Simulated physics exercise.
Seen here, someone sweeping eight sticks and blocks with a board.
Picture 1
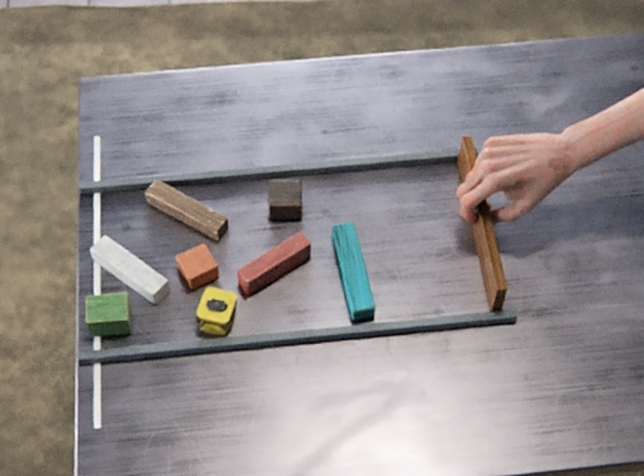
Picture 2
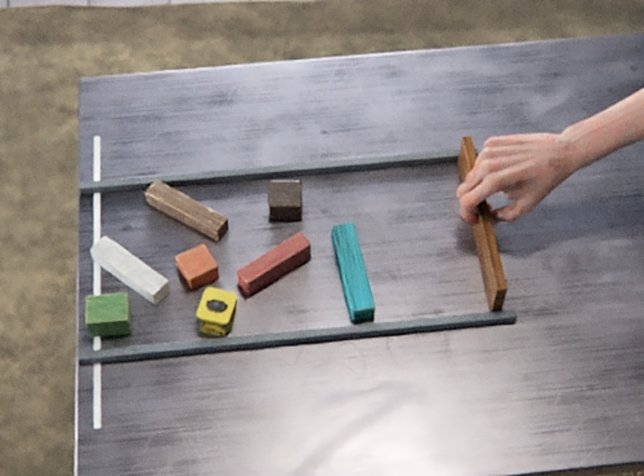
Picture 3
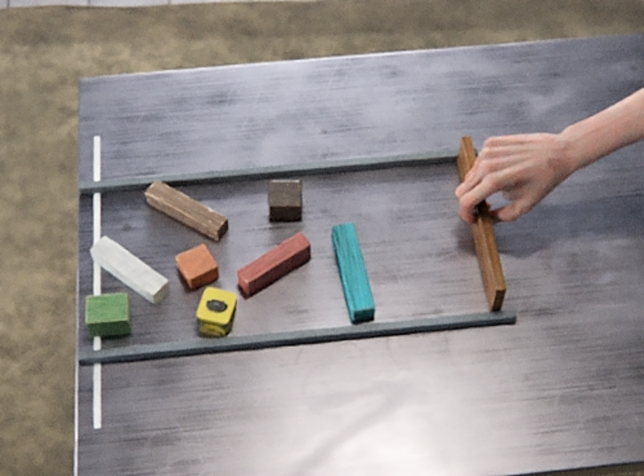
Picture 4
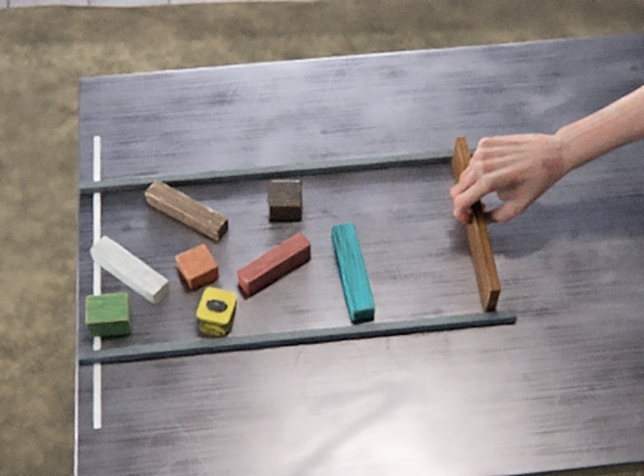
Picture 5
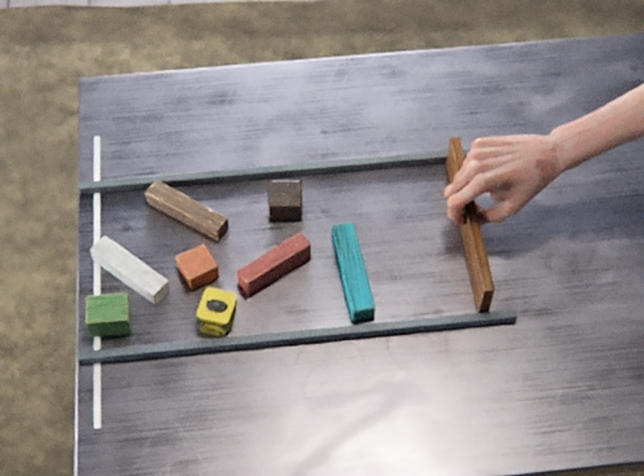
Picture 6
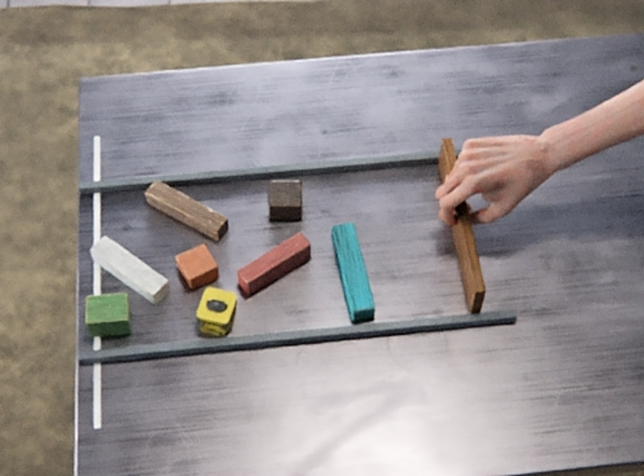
A hand slid a wooden board slightly to the left between two dark rails on a table, while the eight colorful sticks and blocks scattered ahead of it stayed still, untouched by the board.
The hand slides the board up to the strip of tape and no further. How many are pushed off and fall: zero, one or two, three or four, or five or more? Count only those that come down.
Here the number that fall off is five or more.
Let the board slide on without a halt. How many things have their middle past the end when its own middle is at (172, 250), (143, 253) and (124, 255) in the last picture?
In that order 0, 2 and 4.
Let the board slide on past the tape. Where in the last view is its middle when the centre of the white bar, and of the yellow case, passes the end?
At (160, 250) for the white bar; at (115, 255) for the yellow case.
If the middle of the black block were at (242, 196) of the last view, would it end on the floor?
The black block does not fall.
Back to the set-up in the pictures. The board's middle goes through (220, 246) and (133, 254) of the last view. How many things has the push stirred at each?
The counts are 7 and 8.
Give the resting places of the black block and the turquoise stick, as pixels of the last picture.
The black block at (79, 219), the turquoise stick at (85, 295).
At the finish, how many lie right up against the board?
In contact: 2.
Early on, none off yet; green block at rest near (109, 315); white bar at rest near (130, 270); brown bar at rest near (187, 211).
Finally, the number that fall off is five or more; lost, red bar, yellow case, orange block, brown bar, white bar and green block.
